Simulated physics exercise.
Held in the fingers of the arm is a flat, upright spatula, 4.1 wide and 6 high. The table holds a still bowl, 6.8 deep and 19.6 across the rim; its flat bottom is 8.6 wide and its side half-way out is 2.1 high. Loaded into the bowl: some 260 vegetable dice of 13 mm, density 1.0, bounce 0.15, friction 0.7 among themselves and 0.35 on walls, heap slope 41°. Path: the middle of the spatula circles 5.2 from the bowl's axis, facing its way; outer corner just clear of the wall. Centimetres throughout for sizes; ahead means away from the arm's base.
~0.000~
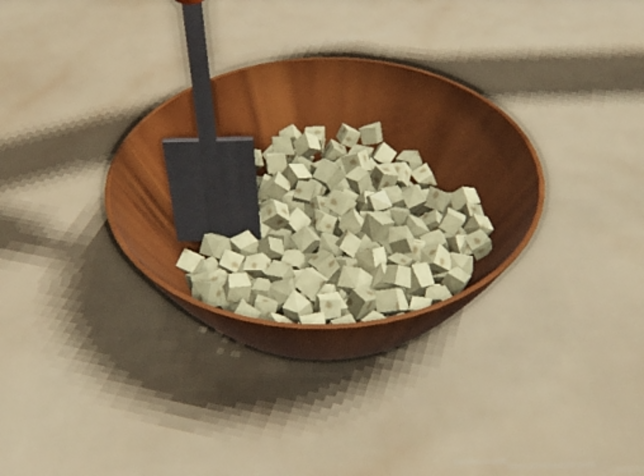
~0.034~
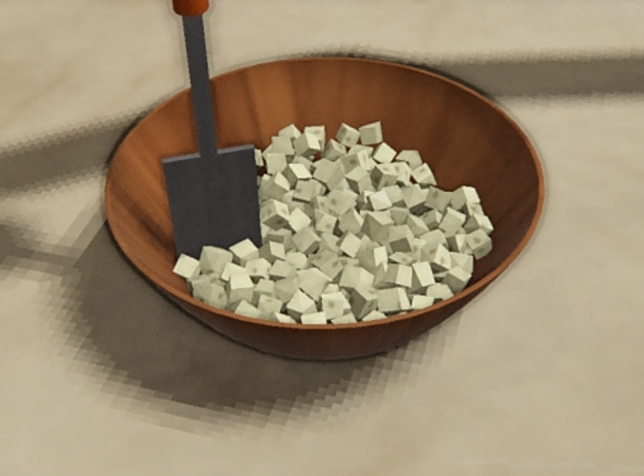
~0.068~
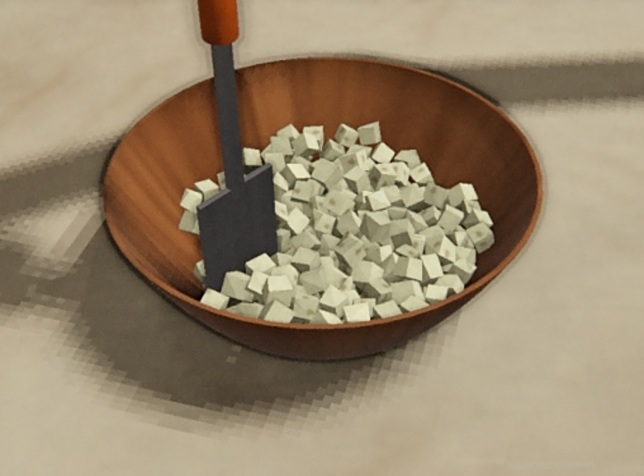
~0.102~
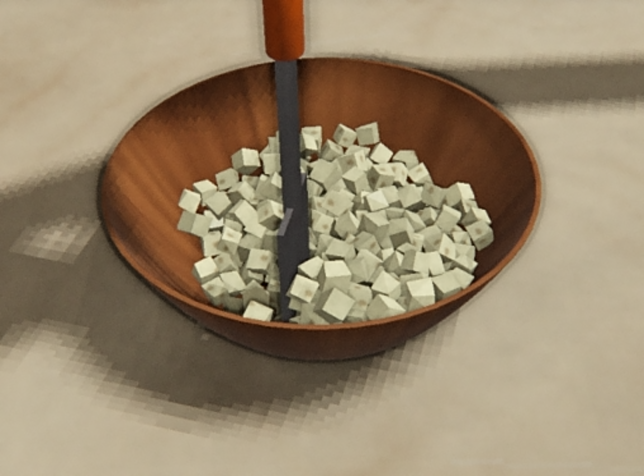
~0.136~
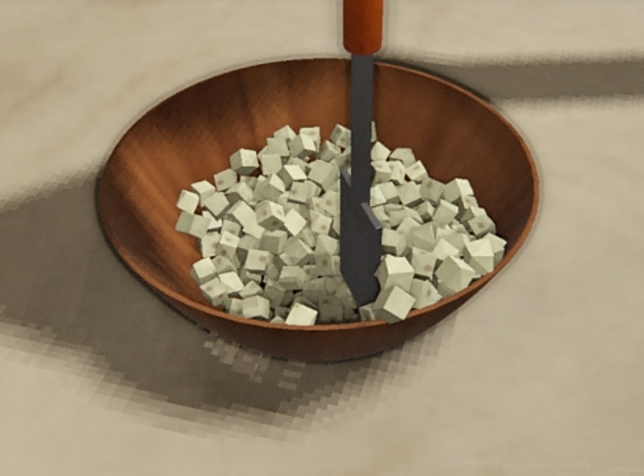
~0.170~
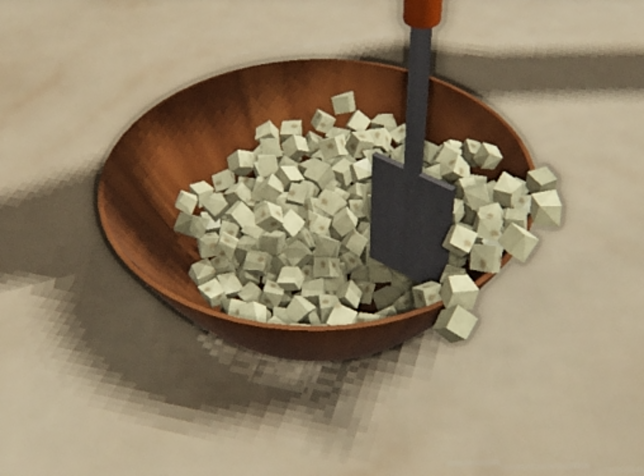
A brown bowl of pale cubes sitting still as a dark spatula sweeps through from left to right, pushing some over the rim.
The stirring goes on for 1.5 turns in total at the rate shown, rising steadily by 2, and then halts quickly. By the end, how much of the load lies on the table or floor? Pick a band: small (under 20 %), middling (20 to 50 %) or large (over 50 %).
Middling.
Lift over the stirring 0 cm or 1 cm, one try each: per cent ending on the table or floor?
Some 50 and 40 per cent.
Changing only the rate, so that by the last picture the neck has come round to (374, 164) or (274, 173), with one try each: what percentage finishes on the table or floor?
Some 25 and 15 %.
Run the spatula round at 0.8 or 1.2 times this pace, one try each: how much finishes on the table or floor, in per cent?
30 % and 35 %.
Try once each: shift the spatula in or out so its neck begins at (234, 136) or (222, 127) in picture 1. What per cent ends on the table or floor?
30 and 35 per cent.
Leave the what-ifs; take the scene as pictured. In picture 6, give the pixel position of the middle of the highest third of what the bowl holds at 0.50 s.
About (273, 234).
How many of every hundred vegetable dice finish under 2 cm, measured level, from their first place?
Roughly 35 percent.
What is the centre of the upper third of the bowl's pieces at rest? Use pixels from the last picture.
Close to (279, 234).
By 0.33 s, 293° round, highest piece 10 above the table; 205 in the bowl, 14 on the table or floor, 38 in flight or on the tool.
By 0.50 s, 85° round, highest piece 8 above the table; 176 in the bowl, 65 on the table or floor, 16 in flight or on the tool.
By 0.78 s, 180° round, highest piece 5 above the table; 173 in the bowl, 84 on the table or floor.
By 1.48 s, 180° round, highest piece 5 above the table; 173 in the bowl, 84 on the table or floor.
Final count, 173 in the bowl, 84 on the table or floor. That is 33 % on the table or floor.
